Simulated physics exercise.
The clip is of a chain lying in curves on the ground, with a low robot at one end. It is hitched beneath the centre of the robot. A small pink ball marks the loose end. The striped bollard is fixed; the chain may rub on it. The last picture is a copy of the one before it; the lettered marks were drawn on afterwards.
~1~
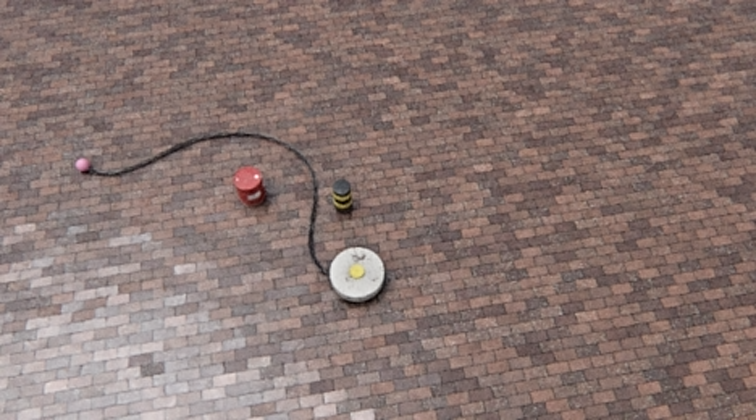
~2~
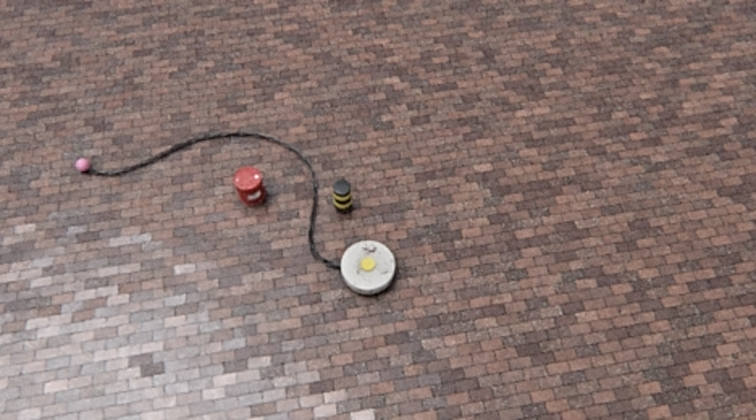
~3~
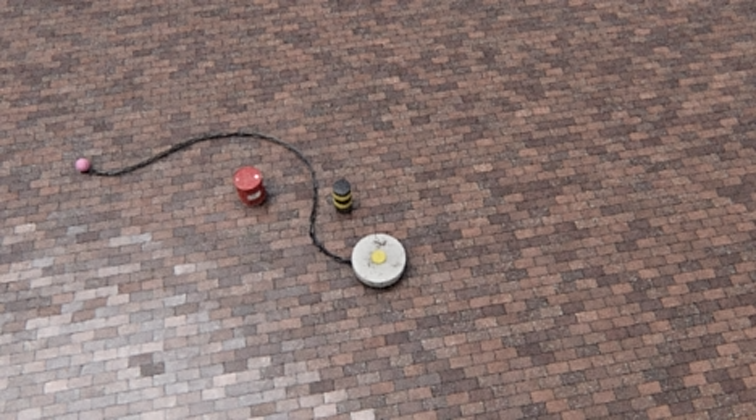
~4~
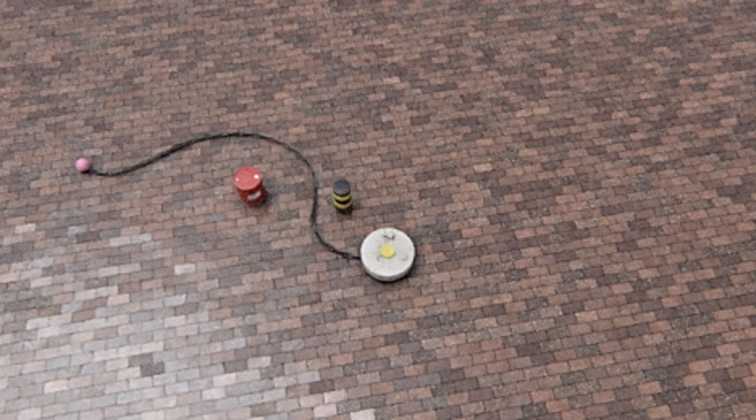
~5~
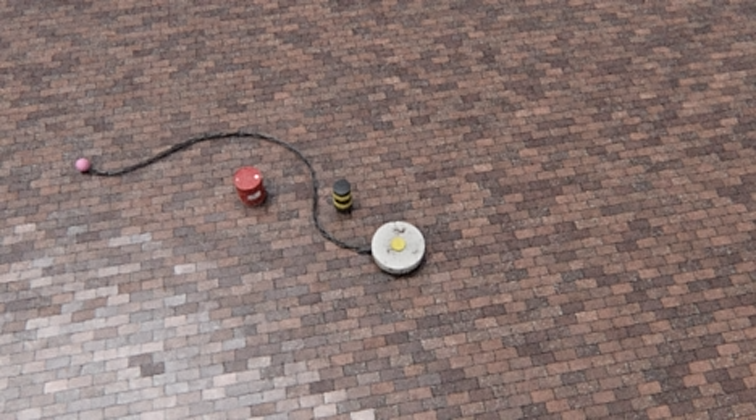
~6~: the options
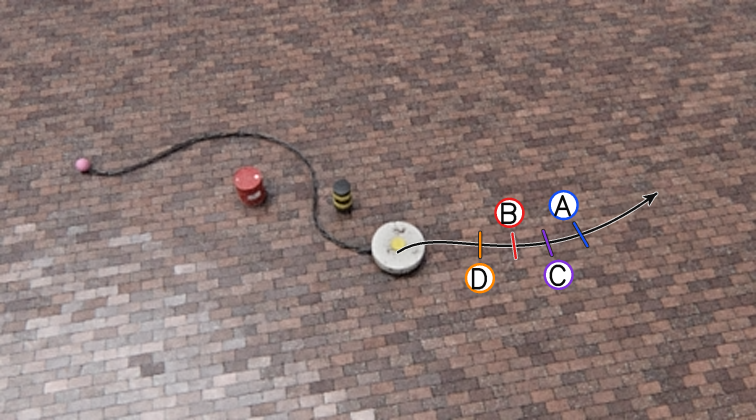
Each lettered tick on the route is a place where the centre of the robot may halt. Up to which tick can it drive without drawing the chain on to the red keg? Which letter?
D is the last safe stop.
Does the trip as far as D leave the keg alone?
Yes.
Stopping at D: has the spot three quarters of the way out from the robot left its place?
By then, yes.
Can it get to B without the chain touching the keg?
For that mark, no.
On the copy, A at (581, 235); B at (514, 246); C at (547, 243); D at (480, 245); the route from (398, 252) via (539, 244) to (656, 194).
On D. First, robot (425, 239), middle of the chain (273, 140), free end (83, 165).
Then, robot (455, 239), middle of the chain (269, 165), free end (83, 165).
Finally, robot (481, 241), middle of the chain (278, 185), free end (85, 166); only the bollard has been touched, if anything.
By contrast, A brings the chain against the keg; B brings the chain against the keg; C brings the chain against the keg.
